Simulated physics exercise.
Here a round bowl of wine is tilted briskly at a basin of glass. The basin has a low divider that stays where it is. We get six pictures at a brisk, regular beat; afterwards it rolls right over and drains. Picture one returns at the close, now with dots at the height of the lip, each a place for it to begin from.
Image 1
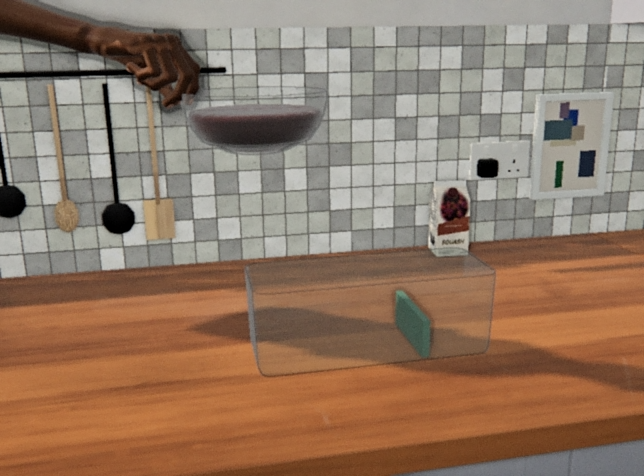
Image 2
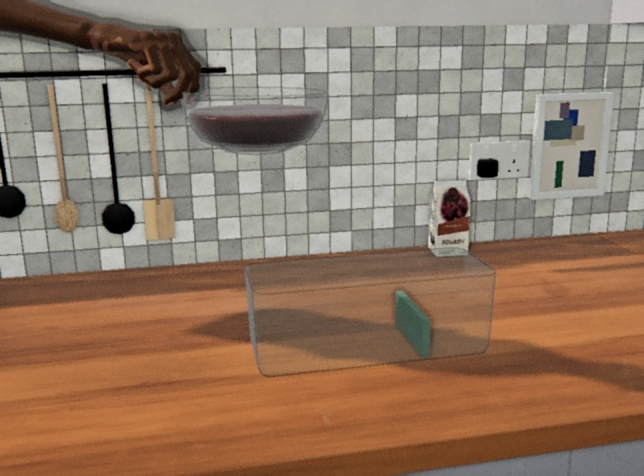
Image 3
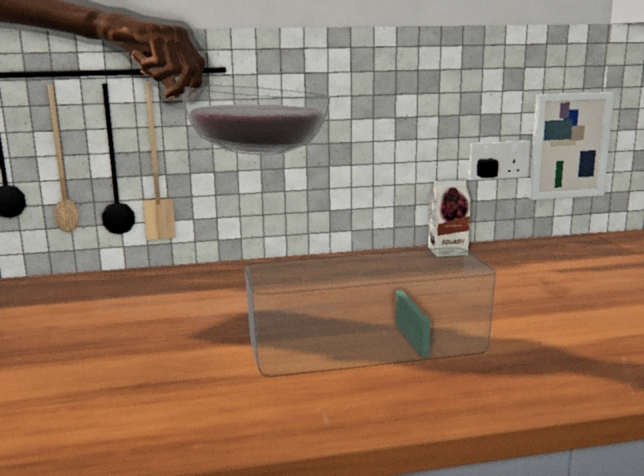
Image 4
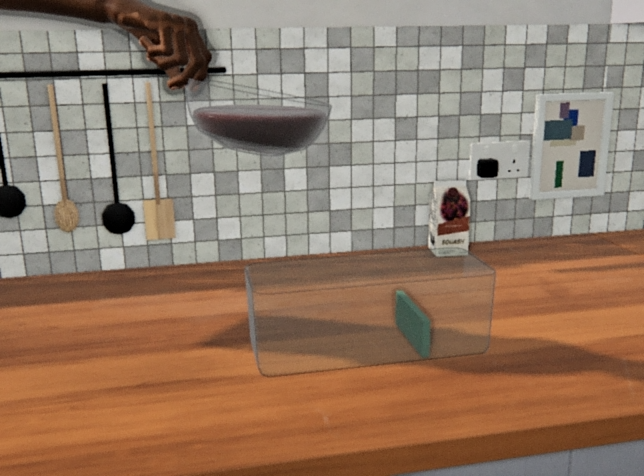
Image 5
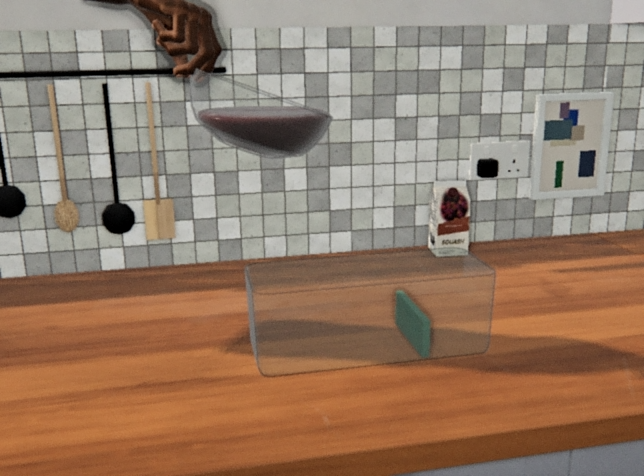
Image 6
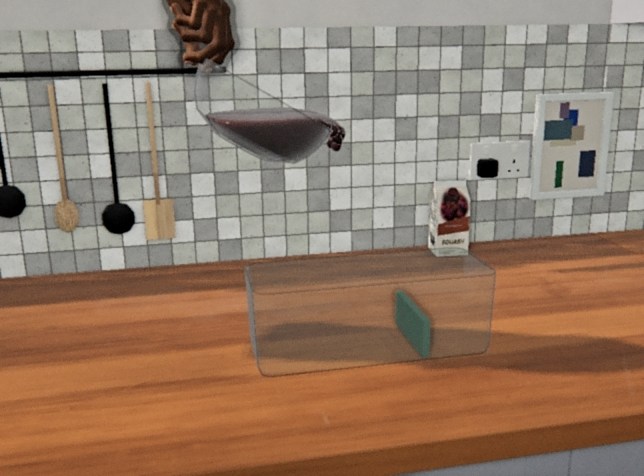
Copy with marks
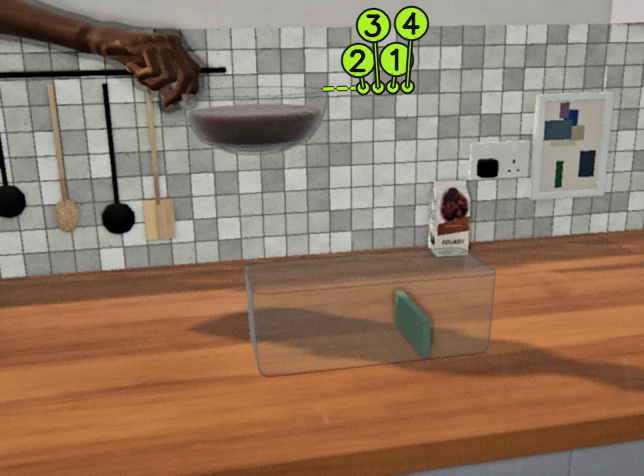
A dark-skinned hand held a clear round bowl of wine above a wooden counter with a glass basin on it, then tilted it briskly to the right until some wine slipped over the lip.
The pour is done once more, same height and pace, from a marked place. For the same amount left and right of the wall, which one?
2 beats the others.
On the marked copy, 1 at (392, 87); 2 at (363, 87); 3 at (378, 87); 4 at (407, 86).
With 1, about 31 % ends left of the wall and 67 % right of it.
With 2, about 50 % ends left of the wall and 48 % right of it.
With 3, about 37 % ends left of the wall and 61 % right of it.
With 4, about 26 % ends left of the wall and 71 % right of it; 3 % is lost outside.
